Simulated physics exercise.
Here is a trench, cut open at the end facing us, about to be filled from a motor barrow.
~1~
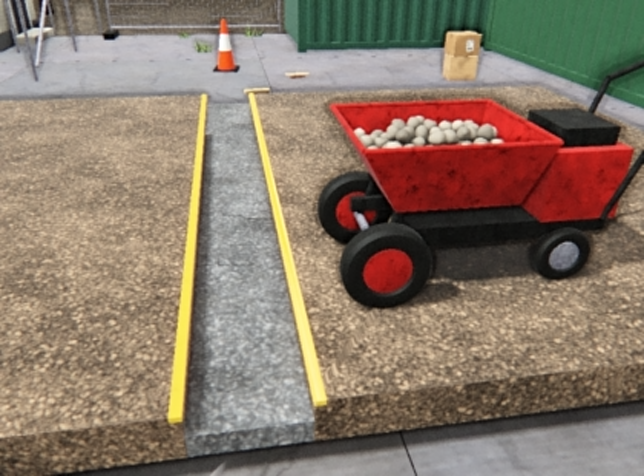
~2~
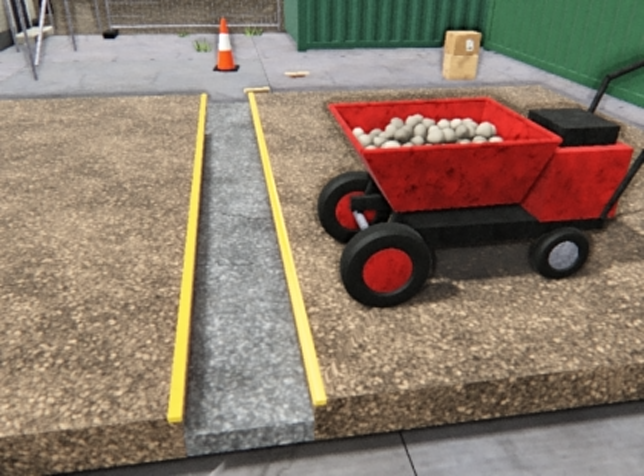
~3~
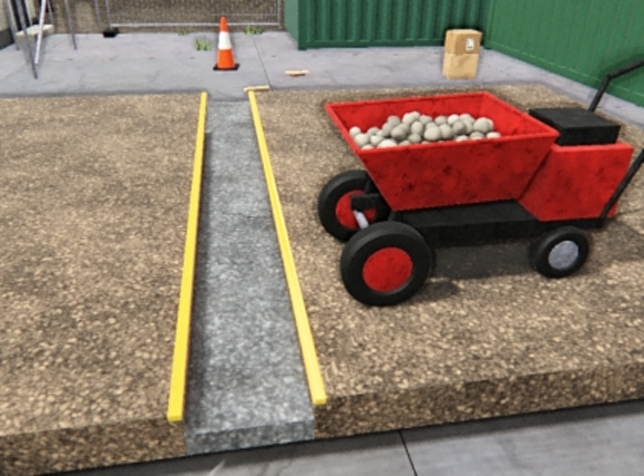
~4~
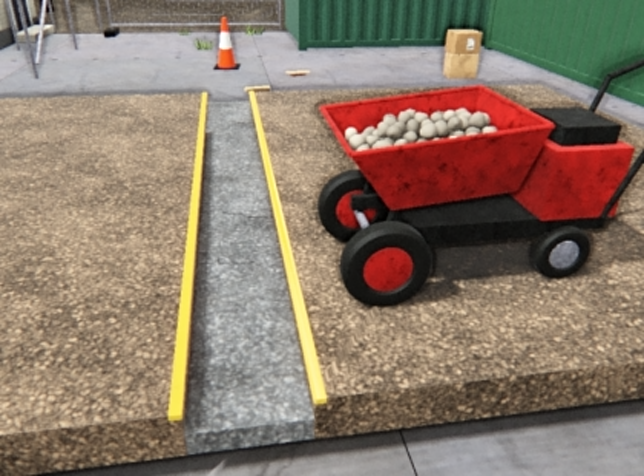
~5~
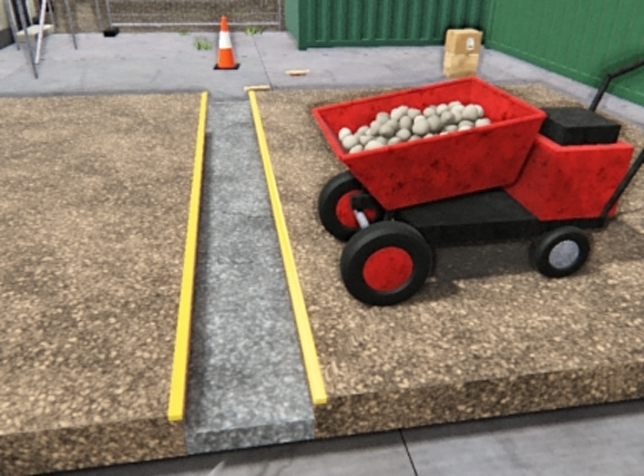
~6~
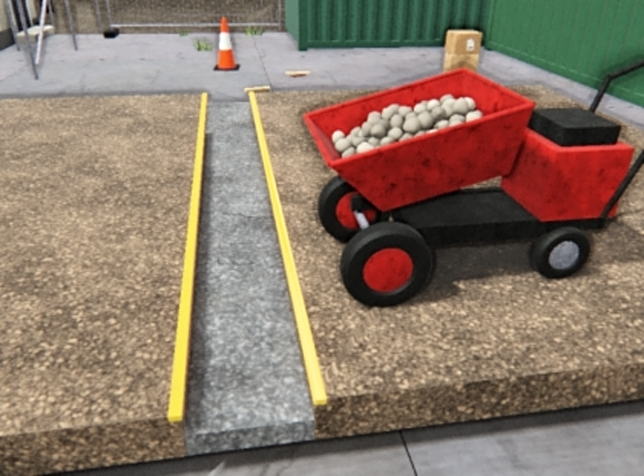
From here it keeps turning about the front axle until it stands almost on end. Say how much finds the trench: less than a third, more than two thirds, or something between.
Between the edges lies over two thirds of the load.
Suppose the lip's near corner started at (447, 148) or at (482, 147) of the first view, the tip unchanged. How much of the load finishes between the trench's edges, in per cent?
About 70 and 40 per cent.
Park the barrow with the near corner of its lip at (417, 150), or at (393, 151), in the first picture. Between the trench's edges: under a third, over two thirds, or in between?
In turn: More than two thirds; above two thirds.
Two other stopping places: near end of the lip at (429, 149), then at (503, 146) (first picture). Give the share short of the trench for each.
Roughly 10 per cent, and 70 per cent.
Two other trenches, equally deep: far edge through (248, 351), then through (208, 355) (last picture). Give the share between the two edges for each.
Near 20 % and 70 %.
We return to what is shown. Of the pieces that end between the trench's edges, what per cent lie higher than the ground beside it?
It comes to 25 per cent or so.
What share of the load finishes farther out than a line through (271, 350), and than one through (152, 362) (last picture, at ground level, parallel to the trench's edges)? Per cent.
The first gives 90 %, the second 10 %.
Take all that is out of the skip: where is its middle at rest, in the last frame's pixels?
Close to (224, 281).
Just after the last frame, skip tipped steeply; every one in the skip.
A moment on, skip tipped steeply; almost all in the skip; about a tenth in or heaped over the trench; just a few falling.
Further on, skip tipped right over; roughly a quarter in the skip; roughly two thirds in or heaped over the trench; about a tenth beyond it.
When it is over, skip tipped right over; the larger part in or heaped over the trench; about a tenth beyond it.
